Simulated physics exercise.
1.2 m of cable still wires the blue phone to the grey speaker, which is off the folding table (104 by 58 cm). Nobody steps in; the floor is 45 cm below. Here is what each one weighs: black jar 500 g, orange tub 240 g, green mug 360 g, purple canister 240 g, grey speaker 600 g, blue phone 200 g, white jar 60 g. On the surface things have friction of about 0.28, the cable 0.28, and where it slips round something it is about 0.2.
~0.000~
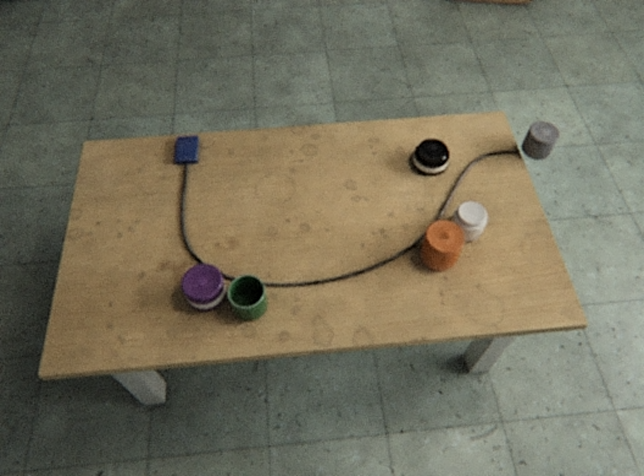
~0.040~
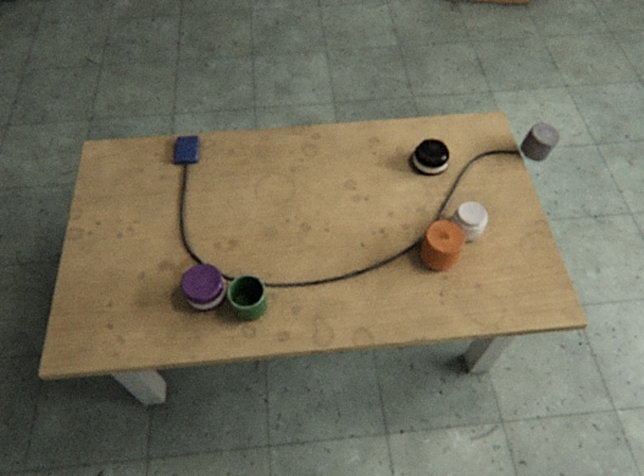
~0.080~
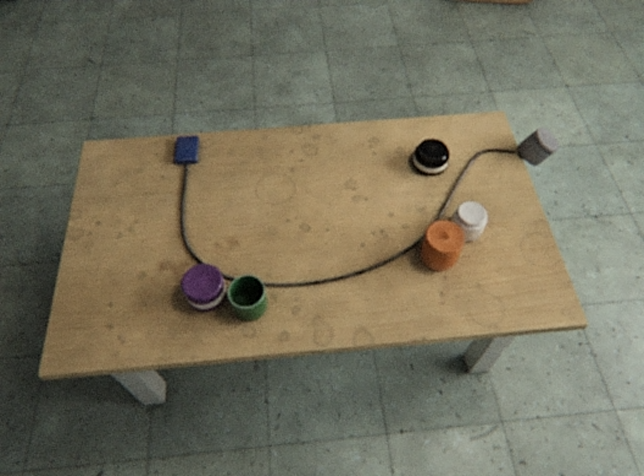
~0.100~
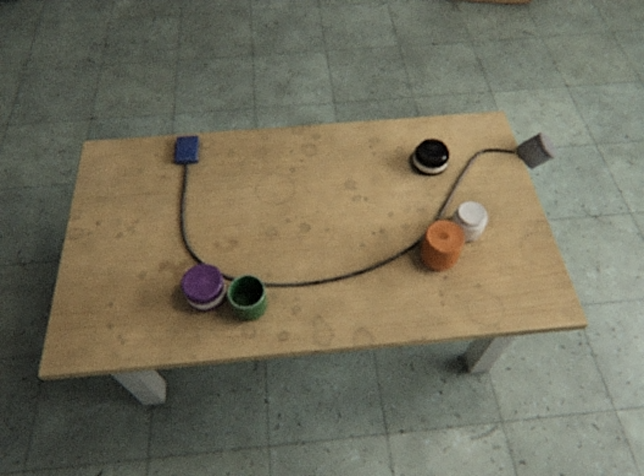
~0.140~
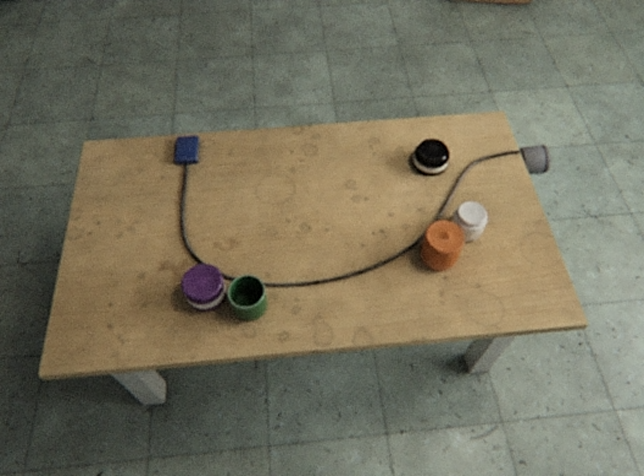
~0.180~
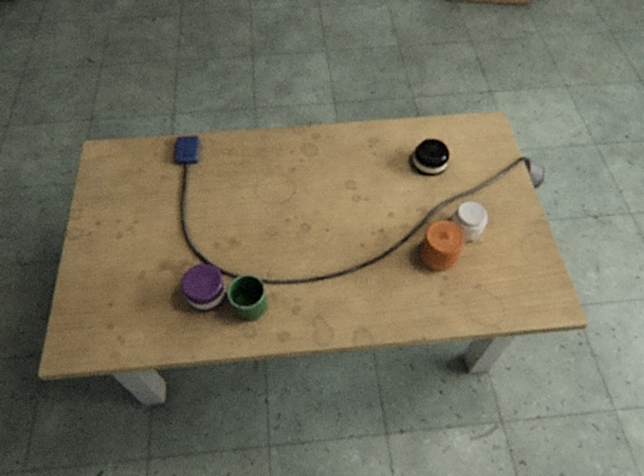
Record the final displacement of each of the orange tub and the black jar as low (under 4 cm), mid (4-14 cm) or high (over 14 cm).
Orange tub - low; black jar - low.
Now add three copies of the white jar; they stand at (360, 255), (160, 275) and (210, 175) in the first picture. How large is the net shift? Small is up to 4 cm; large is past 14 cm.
Shift 1: Major. Shift 2: Minor. Shift 3: Major.
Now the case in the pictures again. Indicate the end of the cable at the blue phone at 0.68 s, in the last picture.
(232, 141), give or take.
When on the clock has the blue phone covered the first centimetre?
For the blue phone, around 0.36 seconds.
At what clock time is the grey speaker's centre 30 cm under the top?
At 0.30 s.
By 0.4 s, the cable's tail end at (224, 139); blue phone 6 cm off its start, grey speaker over the edge.
By 0.7 s, the cable's tail end at (232, 141); blue phone 14 cm off its start, grey speaker over the edge.
By 0.9 s, the cable's tail end at (232, 141); blue phone 14 cm off its start at (246, 144), grey speaker over the edge.
By 1.2 s, the cable's tail end at (232, 141); blue phone 14 cm off its start, grey speaker over the edge.
By 2.4 s, the cable's tail end at (232, 141); orange tub 0 cm off its start at (446, 236), black jar 0 cm off its start at (433, 149), blue phone 14 cm off its start at (246, 144), grey speaker over the edge.
